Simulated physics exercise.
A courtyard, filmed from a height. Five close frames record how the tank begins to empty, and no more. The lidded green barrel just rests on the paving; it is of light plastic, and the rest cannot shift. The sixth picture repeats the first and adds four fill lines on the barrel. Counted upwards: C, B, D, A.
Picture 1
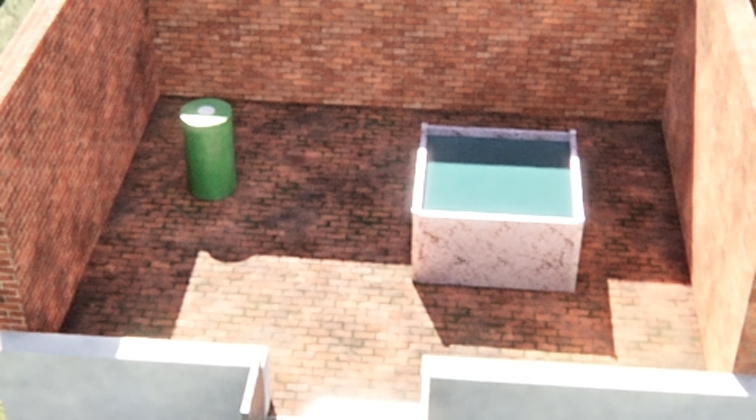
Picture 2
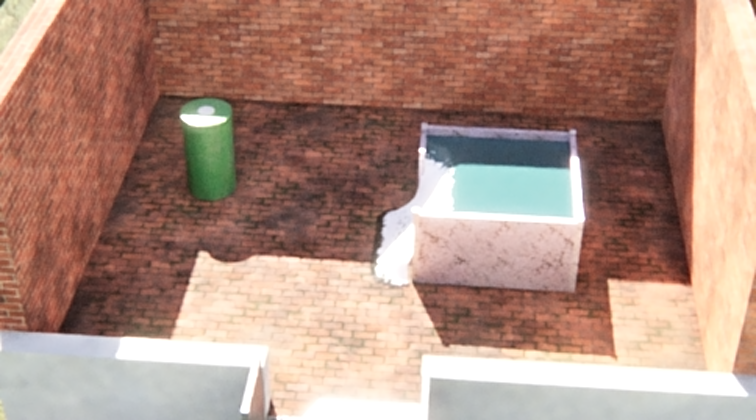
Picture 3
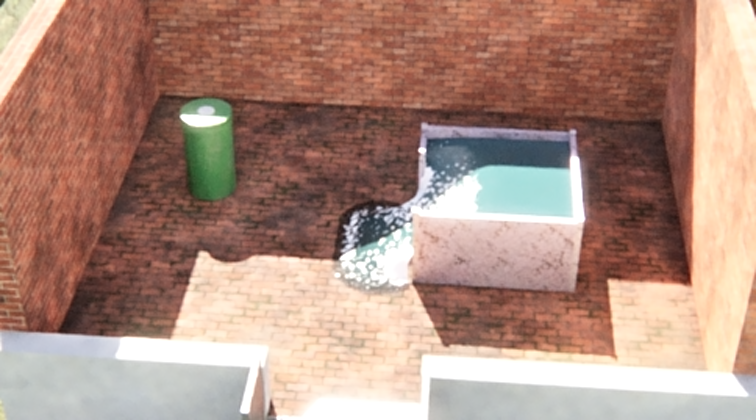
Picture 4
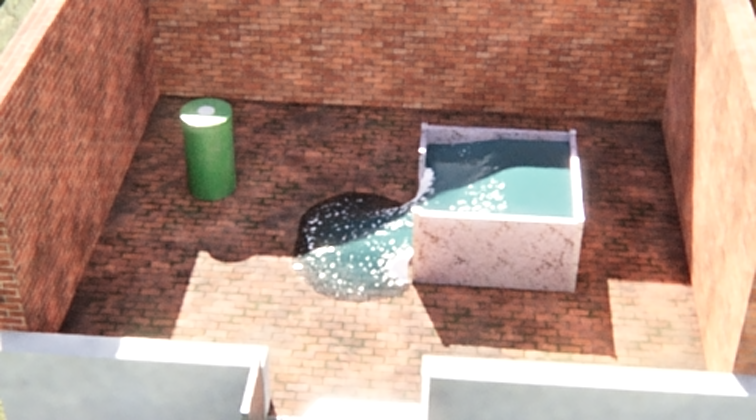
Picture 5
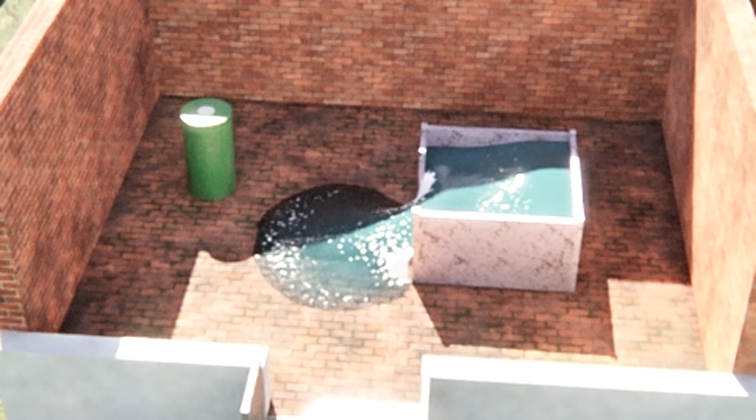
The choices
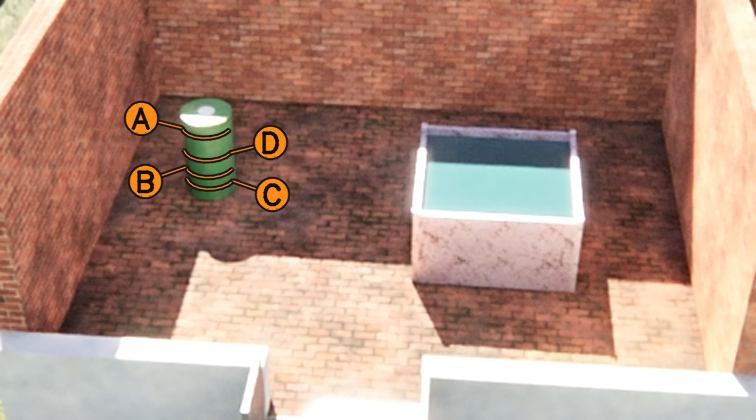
The footage shows, from above, a brick-walled yard with a green barrel on the left and a full tank of water, which pours out over the tank's left side and spreads across the ground in a widening, foam-flecked pool.
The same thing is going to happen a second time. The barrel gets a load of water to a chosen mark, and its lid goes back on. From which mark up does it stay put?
Line B just does it.
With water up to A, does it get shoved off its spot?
No, not at all.
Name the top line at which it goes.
That would be C.
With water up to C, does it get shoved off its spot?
Yes, that goes wrong.
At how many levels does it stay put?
Three of them.
On the marked copy, A at (202, 138); B at (205, 177); C at (206, 189); D at (204, 160); from the bottom up C, B, D, A.
If A is chosen, it does not move.
If B is chosen, it does not move.
If C is chosen, it is pushed about its own width away.
If D is chosen, it does not move.
